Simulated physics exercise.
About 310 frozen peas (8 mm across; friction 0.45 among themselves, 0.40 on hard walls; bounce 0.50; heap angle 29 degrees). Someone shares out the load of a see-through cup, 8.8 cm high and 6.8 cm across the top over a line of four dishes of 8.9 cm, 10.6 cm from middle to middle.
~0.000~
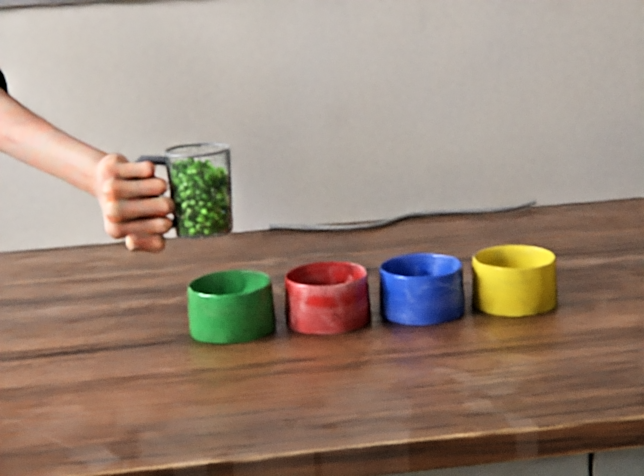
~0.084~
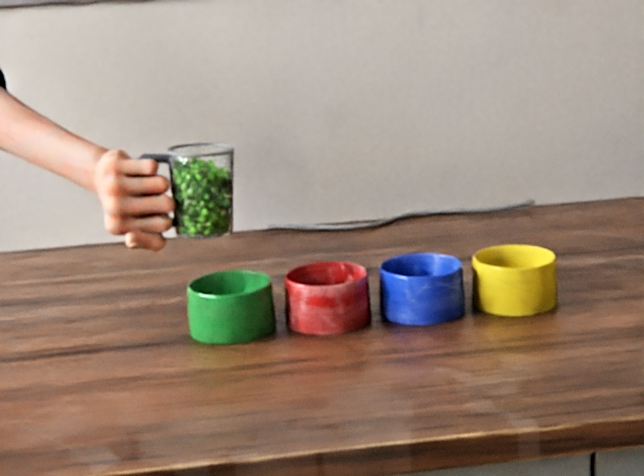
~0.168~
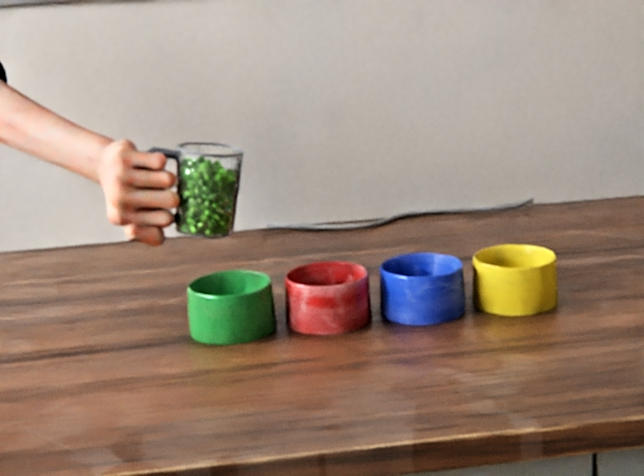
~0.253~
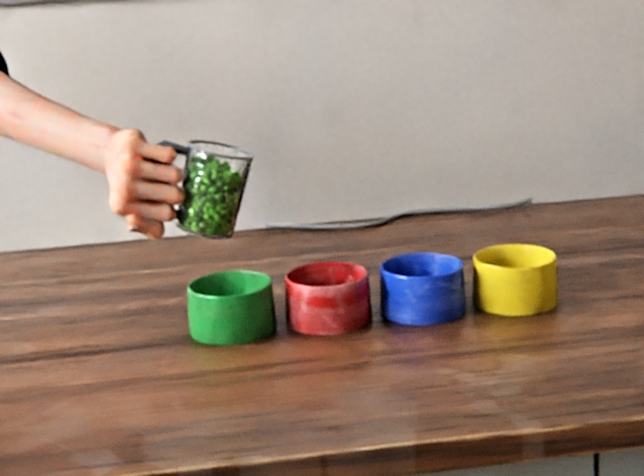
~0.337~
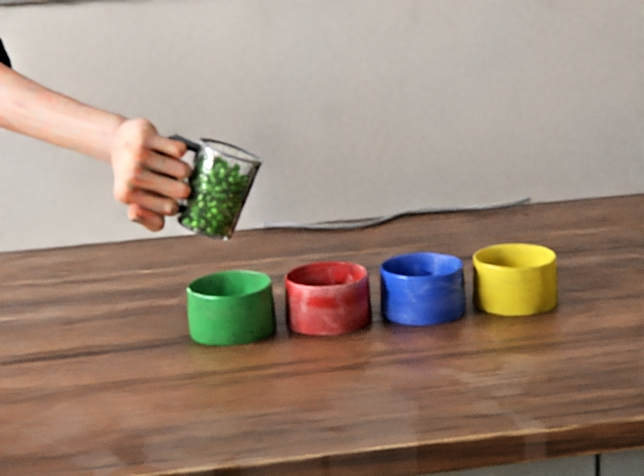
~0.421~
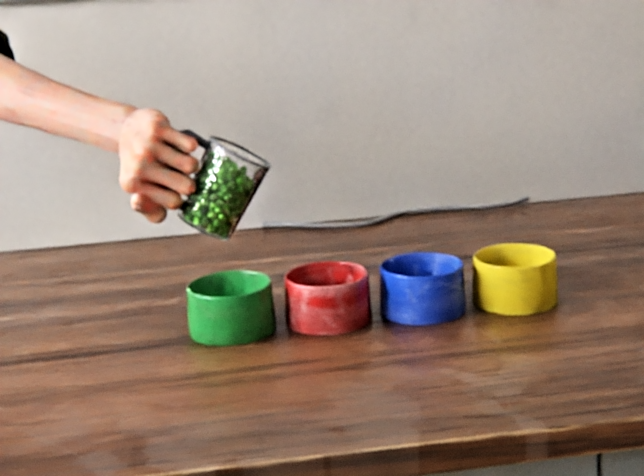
The footage shows a hand holding a see-through cup of green peas above a wooden table with green, red, blue and yellow dishes in a row, moving it slightly right while steadily tilting it to the right.
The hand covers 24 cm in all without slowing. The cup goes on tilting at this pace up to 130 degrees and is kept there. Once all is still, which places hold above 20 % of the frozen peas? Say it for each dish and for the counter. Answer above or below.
Red: Above, blue: Below, green: Below, yellow: Below, counter: Below.
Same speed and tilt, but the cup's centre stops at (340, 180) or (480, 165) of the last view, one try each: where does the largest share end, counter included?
The winner: Red, then red.
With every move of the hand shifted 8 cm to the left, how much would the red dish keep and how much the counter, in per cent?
Red 20, counter 60.
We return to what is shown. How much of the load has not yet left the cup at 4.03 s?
About 0 per cent.
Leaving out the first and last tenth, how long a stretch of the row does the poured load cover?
Some 6 cm.
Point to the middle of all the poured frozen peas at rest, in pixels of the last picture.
At about (337, 302).
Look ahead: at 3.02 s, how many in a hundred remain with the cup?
Roughly 0 per cent.
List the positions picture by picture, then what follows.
In the first frame, cup at (201, 191), tilt 0 degrees, lip at (229, 147), moved 0.0 cm; middle of the pieces at (200, 198); green dish at (229, 283); red dish at (326, 274); blue dish at (421, 266); yellow dish at (514, 257).
In the second frame, cup at (202, 191), tilt 2 degrees, lip at (233, 149), moved 0.2 cm; middle of the pieces at (202, 198).
In the third frame, cup at (207, 190), tilt 9 degrees, lip at (243, 152), moved 0.7 cm; middle of the pieces at (205, 198).
In the fourth frame, cup at (212, 190), tilt 16 degrees, lip at (252, 156), moved 1.2 cm; middle of the pieces at (210, 197).
In the fifth frame, cup at (217, 190), tilt 23 degrees, lip at (261, 161), moved 1.8 cm; middle of the pieces at (213, 197).
In the sixth frame, cup at (222, 189), tilt 30 degrees, lip at (269, 166), moved 2.3 cm; middle of the pieces at (217, 196); green dish at (229, 284); red dish at (326, 275); blue dish at (421, 265); yellow dish at (514, 256). Its pace works out near 85 degrees a second; the hand travels 6 cm a second.
After 1.98 s, tilt 130 degrees; cup holds 0 %, red 90 %, blue 5 %.
After 3.02 s, tilt 130 degrees; cup holds 0 %, red 90 %, blue 5 %.
Then, at 4.03 s, tilt 130 degrees; cup holds 0 %, red 90 %, blue 5 %.
At rest (4.3 s), red 90 %, blue 5 %, green 0 %, yellow 0 %, counter 10 %.
